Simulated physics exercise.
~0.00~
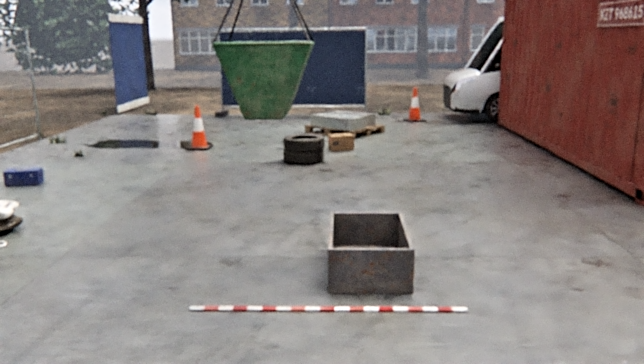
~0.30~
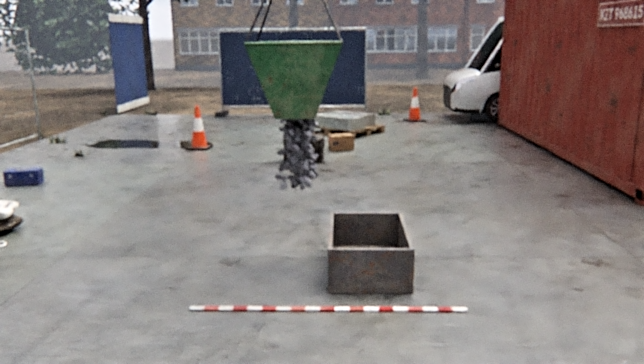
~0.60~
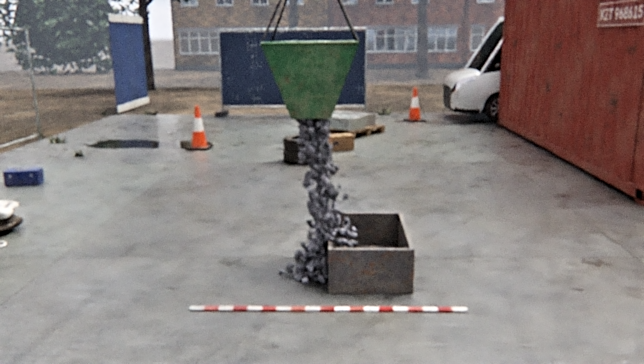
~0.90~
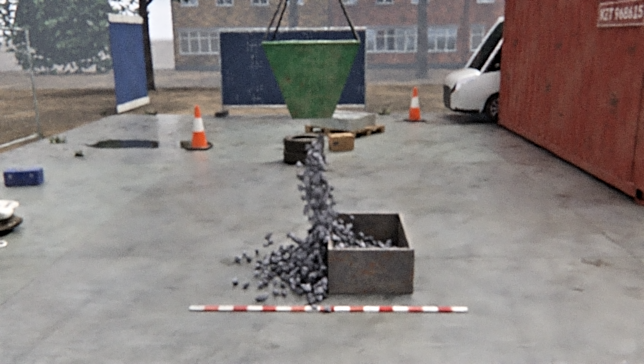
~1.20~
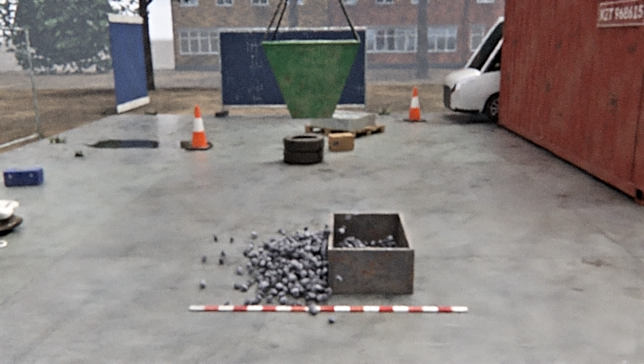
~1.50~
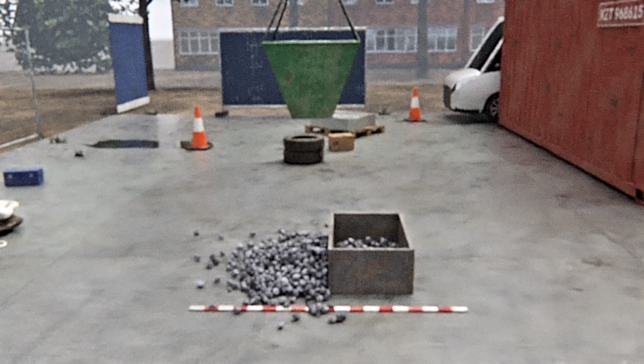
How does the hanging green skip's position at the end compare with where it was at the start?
The skip ends up a little farther to the right than where it began, still hanging at about the same height.
